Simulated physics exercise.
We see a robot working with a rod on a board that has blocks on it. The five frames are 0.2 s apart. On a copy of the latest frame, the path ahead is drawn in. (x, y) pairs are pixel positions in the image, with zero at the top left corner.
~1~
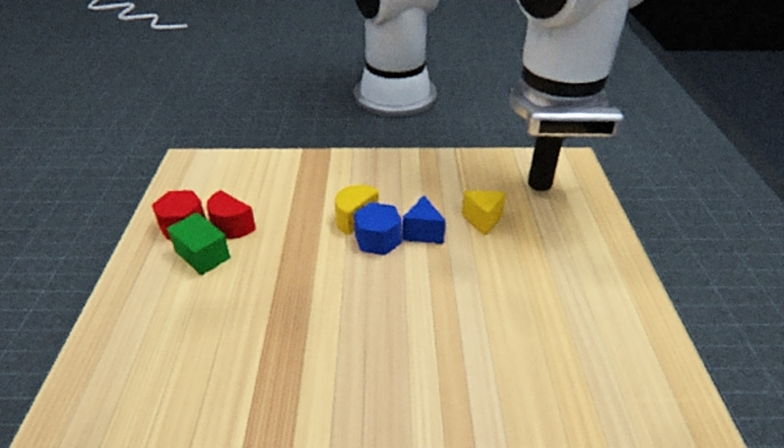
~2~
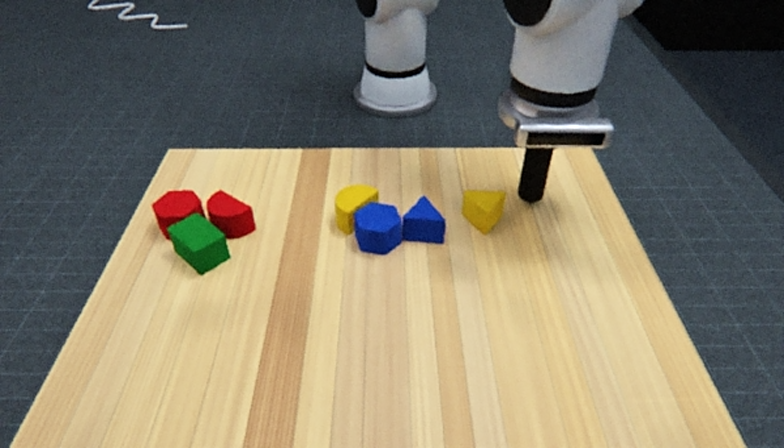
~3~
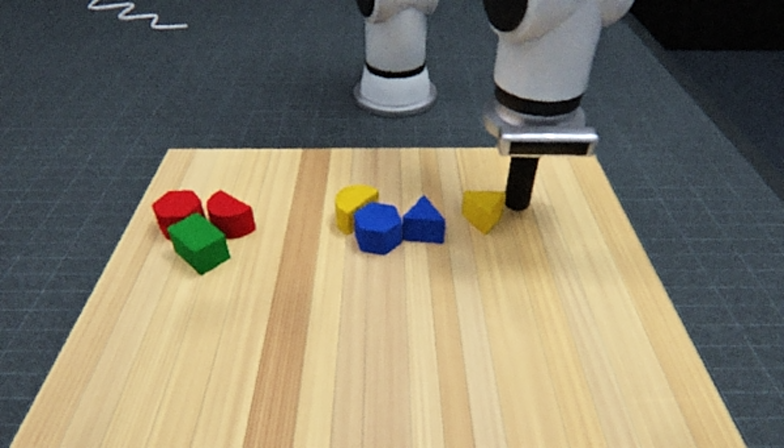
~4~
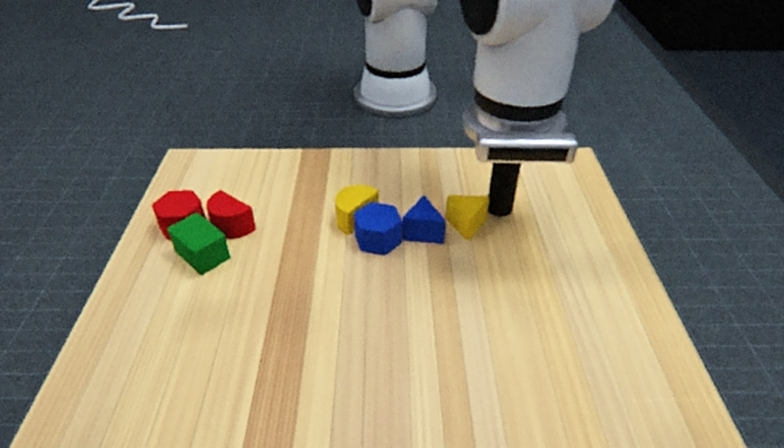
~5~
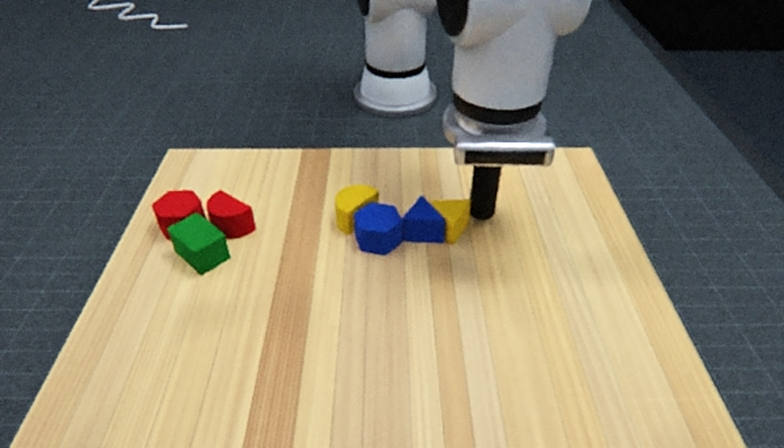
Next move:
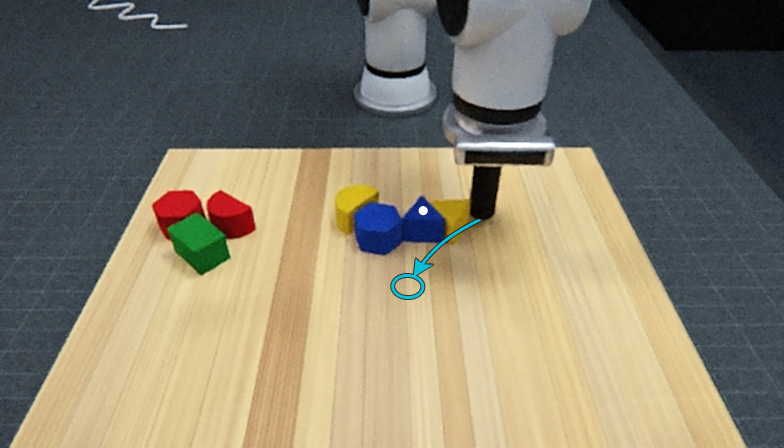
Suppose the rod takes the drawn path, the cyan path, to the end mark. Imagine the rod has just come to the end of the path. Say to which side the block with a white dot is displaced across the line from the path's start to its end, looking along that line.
Its shift is rightward.
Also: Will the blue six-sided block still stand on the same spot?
I expect not.
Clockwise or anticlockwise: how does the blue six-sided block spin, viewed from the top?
Direction: Clockwise.
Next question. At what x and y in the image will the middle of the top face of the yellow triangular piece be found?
It ends at (366, 263).
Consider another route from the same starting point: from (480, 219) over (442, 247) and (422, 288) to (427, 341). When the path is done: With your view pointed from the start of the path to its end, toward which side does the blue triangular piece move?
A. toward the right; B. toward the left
The answer is A.
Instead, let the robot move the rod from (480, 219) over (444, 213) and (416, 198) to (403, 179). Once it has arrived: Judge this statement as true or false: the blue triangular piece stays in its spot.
That statement is not accurate.
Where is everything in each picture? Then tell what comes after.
Lower end of the rod (540, 185), tops of blocks, blue six-sided block (378, 216), blue triangular piece (424, 210), yellow triangular piece (486, 198), in the first frame.
Rod (530, 196), blocks as before, in the second frame.
Rod (516, 204), blocks as before, in the third frame.
Rod (499, 210), yellow triangular piece (469, 203), in the fourth frame.
Rod (481, 213), blue six-sided block (378, 216), blue triangular piece (423, 211), yellow triangular piece (451, 207), in the fifth frame.
The drawn path runs from (480, 219) over (438, 246) to (408, 286); the dot is on the blue triangular piece.
The first path, step by step. One third of the way, rod (452, 229); blue six-sided block (357, 224), turned 50° clockwise; blue triangular piece (394, 231); yellow triangular piece (420, 224).
Two thirds of the way, rod (426, 252); blue six-sided block (339, 228), turned 100° clockwise; blue triangular piece (361, 251); yellow triangular piece (389, 246).
At the end, rod (408, 279); blue six-sided block (336, 228), turned 110° clockwise; blue triangular piece (338, 258), turned 35° clockwise; yellow triangular piece (366, 263), turned 40° clockwise.
